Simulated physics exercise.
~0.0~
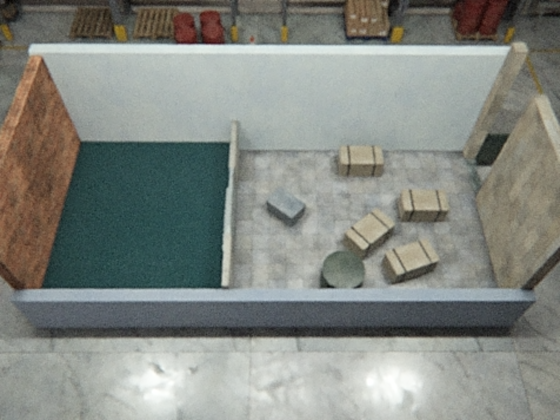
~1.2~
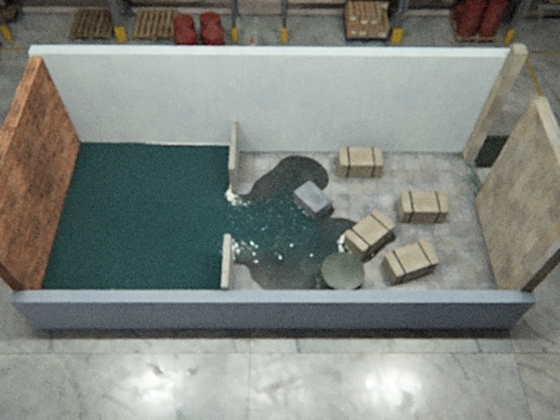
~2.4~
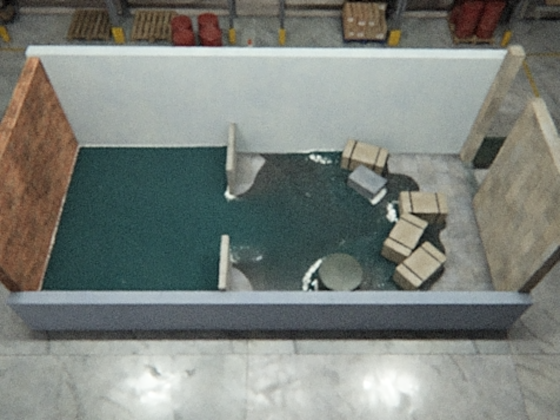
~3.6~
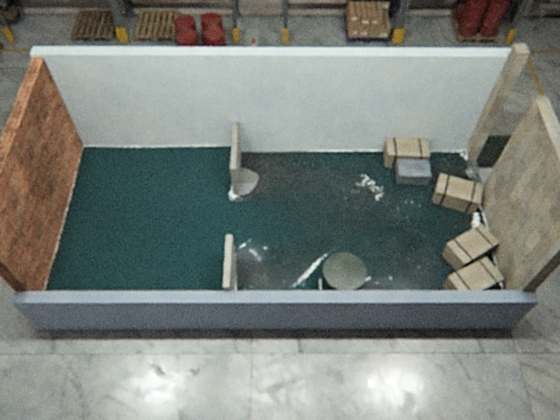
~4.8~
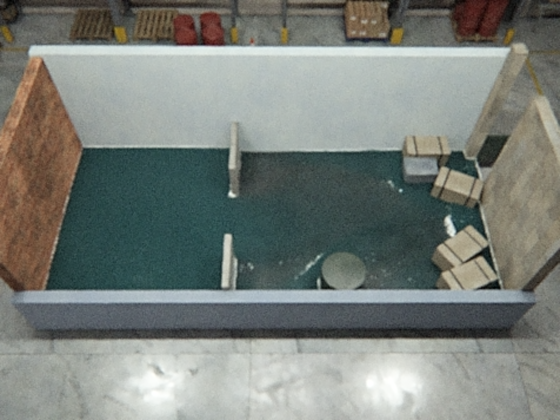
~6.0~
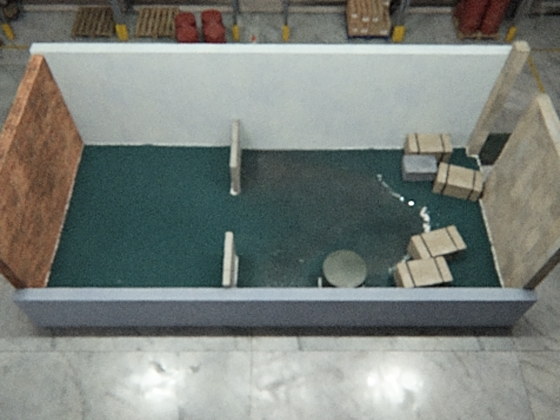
Water bursts through the partition, floods the room and pushes the floating boxes right.
